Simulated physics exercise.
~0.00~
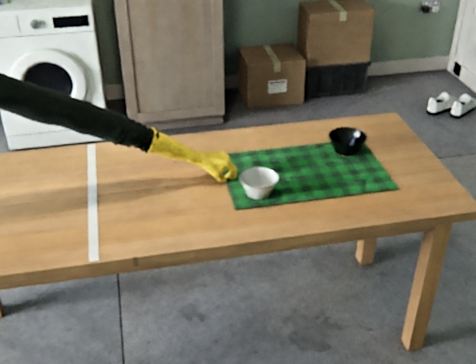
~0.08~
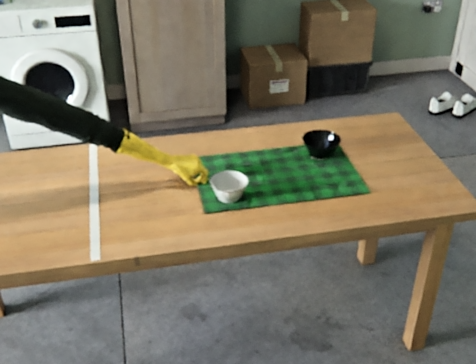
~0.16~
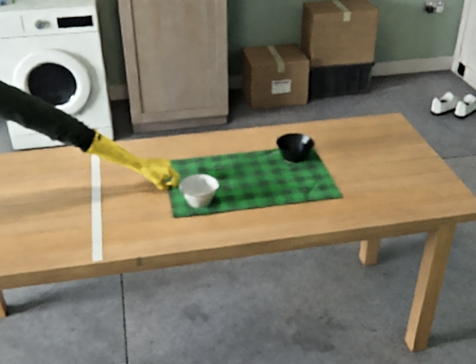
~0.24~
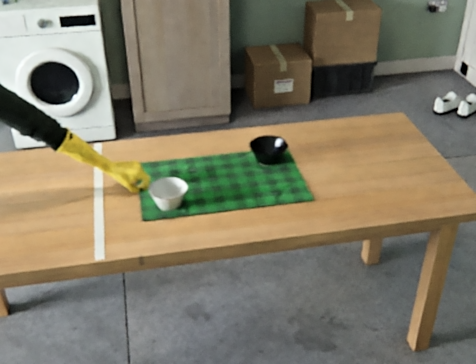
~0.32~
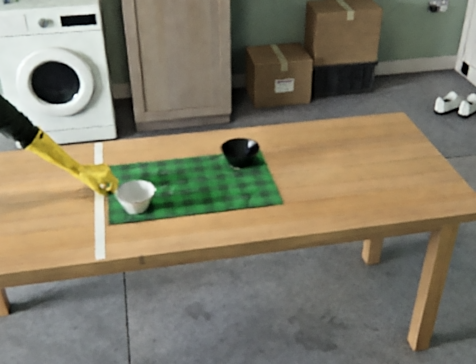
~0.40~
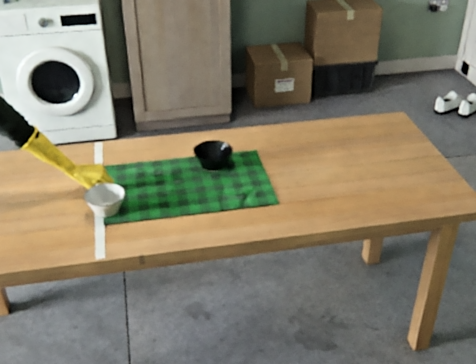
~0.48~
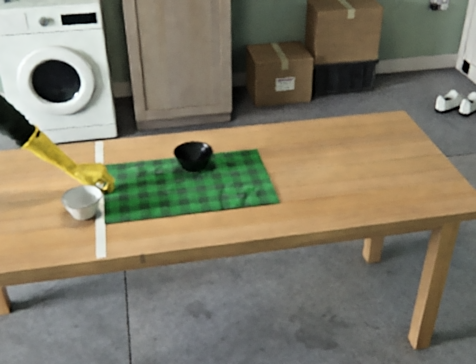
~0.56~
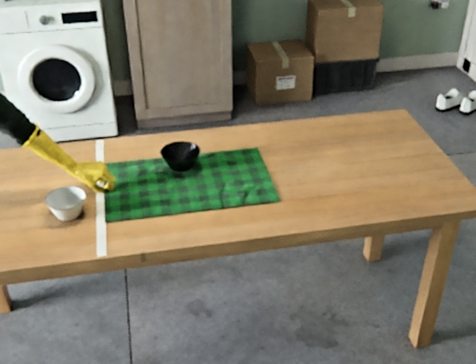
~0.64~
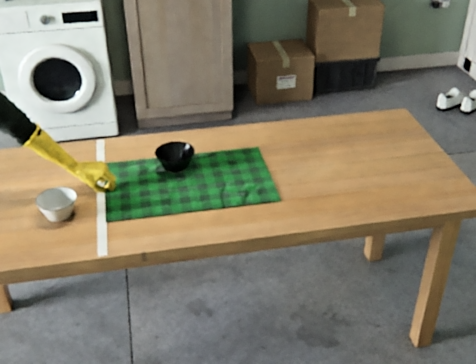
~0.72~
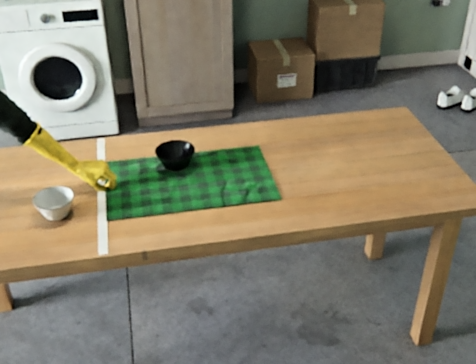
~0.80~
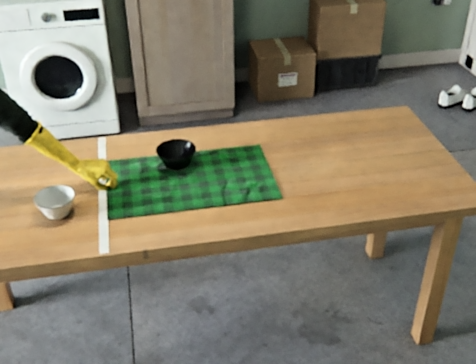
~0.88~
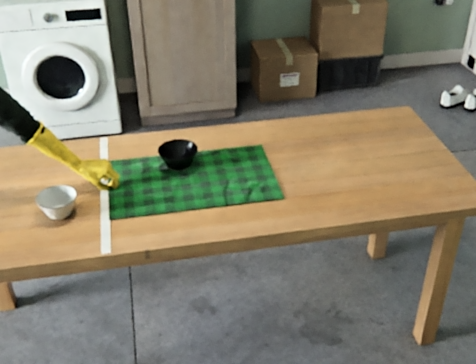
In a room with a grey floor, a slightly swaying view looks down on a wooden table, with a washing machine, a cabinet and cardboard boxes behind it. A pale tape line crosses the table's left side, and a green checked place mat carries a white bowl near its left end and a black bowl farther back. A yellow-gloved hand pulls the mat left until its edge reaches the tape and stops. Both bowls keep sliding left. The white bowl slips off the cloth and rests beyond the tape, while the black bowl settles still on the mat.
